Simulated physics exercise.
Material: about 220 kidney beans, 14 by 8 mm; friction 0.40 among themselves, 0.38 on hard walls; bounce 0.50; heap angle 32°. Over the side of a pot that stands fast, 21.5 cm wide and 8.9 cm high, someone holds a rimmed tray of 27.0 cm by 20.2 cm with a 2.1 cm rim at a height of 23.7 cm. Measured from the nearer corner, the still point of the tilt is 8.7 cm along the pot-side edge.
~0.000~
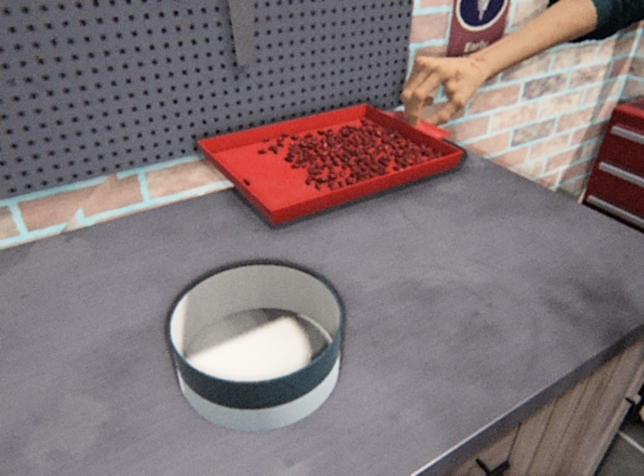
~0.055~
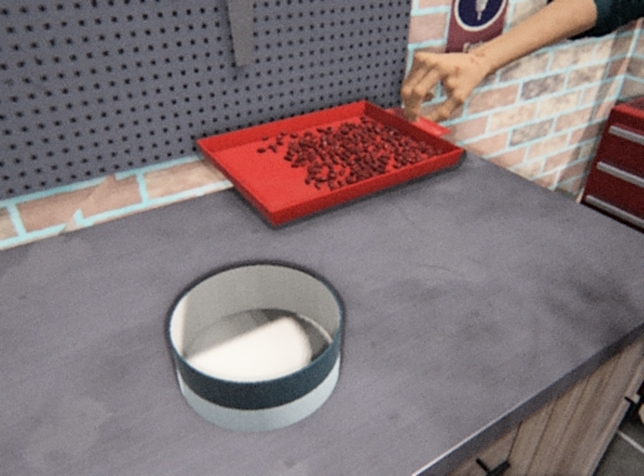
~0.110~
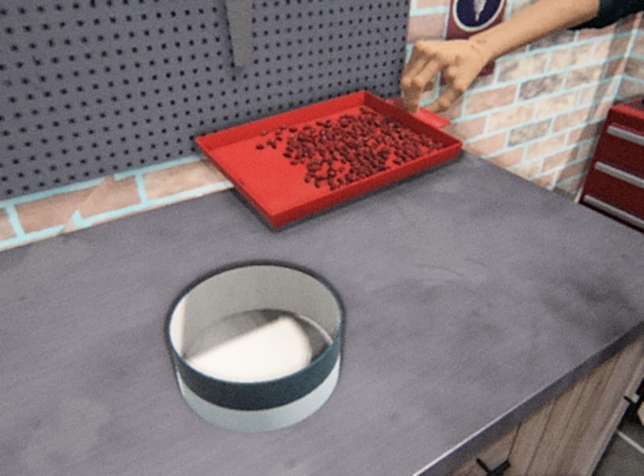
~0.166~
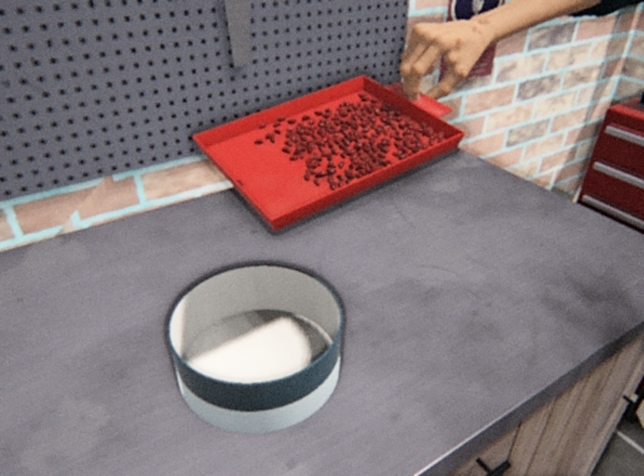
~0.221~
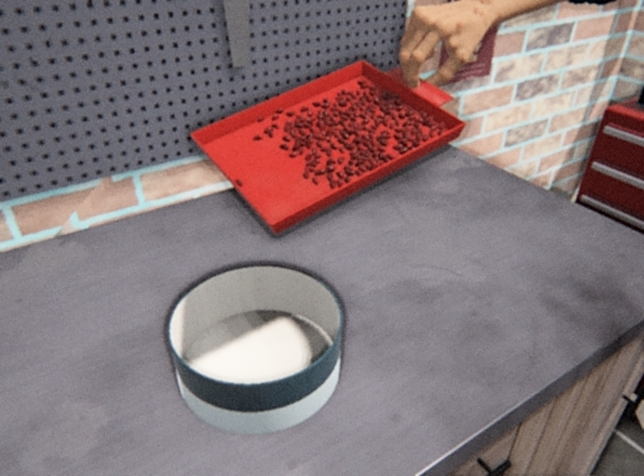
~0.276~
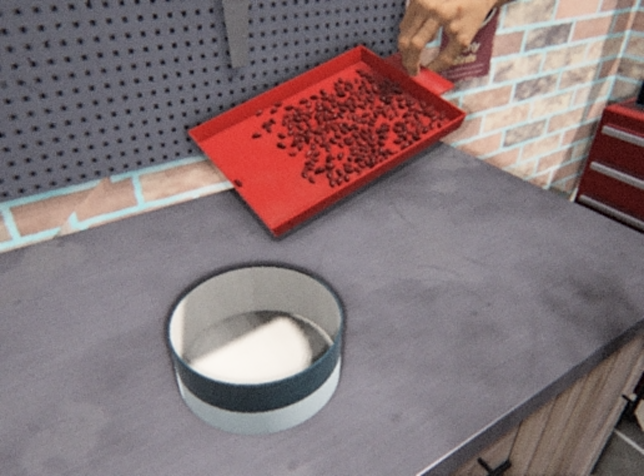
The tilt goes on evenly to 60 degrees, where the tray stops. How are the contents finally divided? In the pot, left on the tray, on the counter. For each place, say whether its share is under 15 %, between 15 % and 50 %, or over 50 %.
In the end pot: Chances are the heavier share of the lot sits there, tray: Chances are a considerable fraction of the lot sits there, counter: Chances are a negligible share of the lot sits there.
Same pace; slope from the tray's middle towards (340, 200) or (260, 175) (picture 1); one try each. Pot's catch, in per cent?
The share comes to roughly 25 in a hundred, then roughly 20 in a hundred.
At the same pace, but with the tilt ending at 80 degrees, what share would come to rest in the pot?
Near 95 %, then.
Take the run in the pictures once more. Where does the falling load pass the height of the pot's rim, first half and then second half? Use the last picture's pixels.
First near (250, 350), later near (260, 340).
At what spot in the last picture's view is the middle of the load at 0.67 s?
I'd put it close to (299, 179).
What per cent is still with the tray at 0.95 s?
Roughly 50 percent of the load, I'd say.
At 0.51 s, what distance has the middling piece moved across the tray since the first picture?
It has moved some 4 cm from its start.
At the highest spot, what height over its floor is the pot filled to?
About 2.0 cm.
Then, at 0.51 s, tilt 40 degrees; the tray holds 100 %, the pot 0 %.
After 0.67 s, tilt 54 degrees; the tray holds 100 %, the pot 0 %.
After 0.95 s, tilt 60 degrees; the tray holds 50 %, the pot 30 %.
By 2.2 s all is still; pot 65 %, tray 35 %, counter 0 %.
